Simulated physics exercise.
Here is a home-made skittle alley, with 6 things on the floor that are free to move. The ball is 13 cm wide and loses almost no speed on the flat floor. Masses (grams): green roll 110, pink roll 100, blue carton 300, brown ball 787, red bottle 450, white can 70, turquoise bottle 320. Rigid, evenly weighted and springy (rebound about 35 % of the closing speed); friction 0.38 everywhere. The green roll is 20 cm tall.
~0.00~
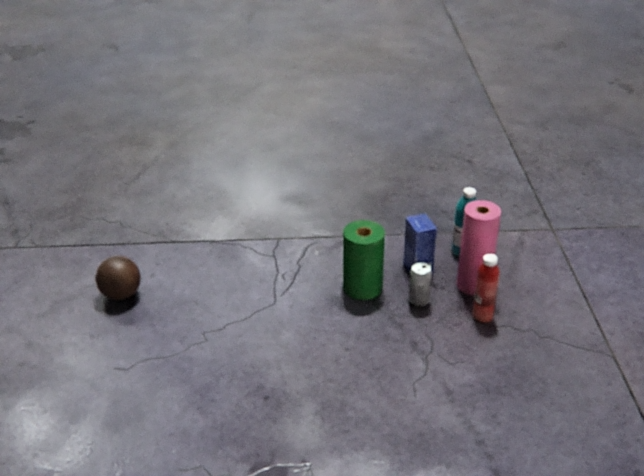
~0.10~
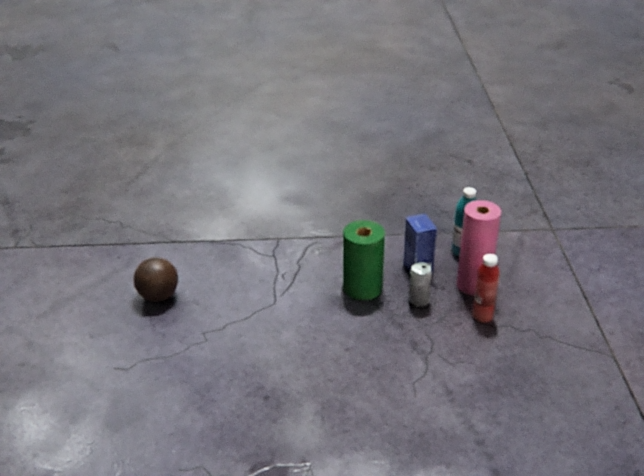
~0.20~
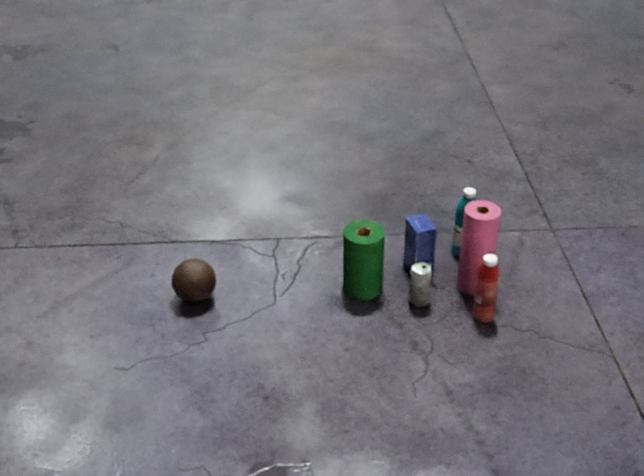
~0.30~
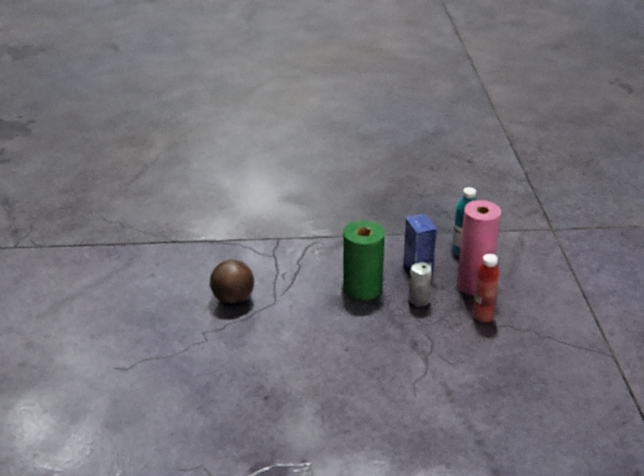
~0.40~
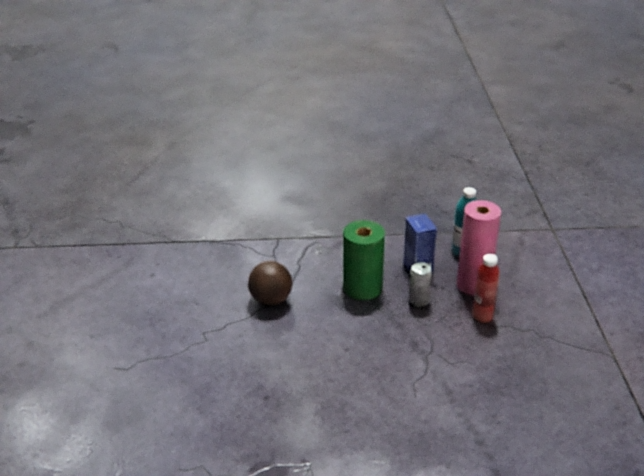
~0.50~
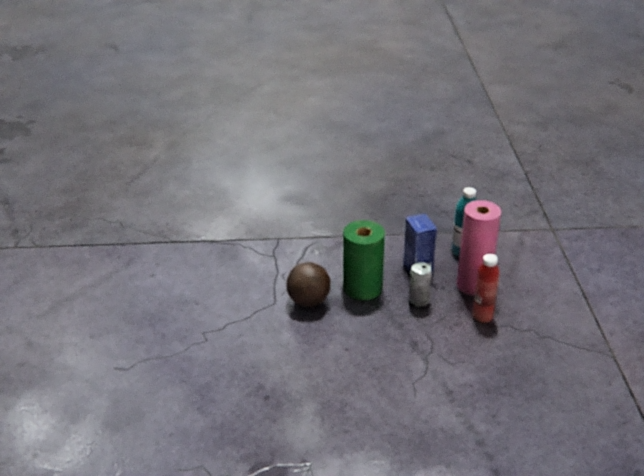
On a cracked concrete floor, a brown ball rolls right toward a standing green roll.
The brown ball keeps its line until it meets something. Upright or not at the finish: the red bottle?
The red bottle tips over.
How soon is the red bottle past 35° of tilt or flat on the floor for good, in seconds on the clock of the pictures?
At about 1.2 s.
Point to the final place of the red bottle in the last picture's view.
Around (549, 305).
After 0.80 s, ball 84 cm along; brown ball near (408, 294); white can 6° off upright; green roll moved 10 cm.
After 1.40 s, ball 111 cm along; brown ball near (507, 325); red bottle on its side near (549, 306); white can moved 13 cm; green roll moved 10 cm.
After 2.90 s, ball 159 cm along; red bottle on its side near (549, 305); white can moved 13 cm; green roll moved 10 cm.
In the end (4.0 s), toppled on the floor, red bottle; not toppled but over 8 cm from the start, green roll and white can; the other 3 under 8 cm from the start. At the end, from the last picture's camera, red bottle near (549, 305).
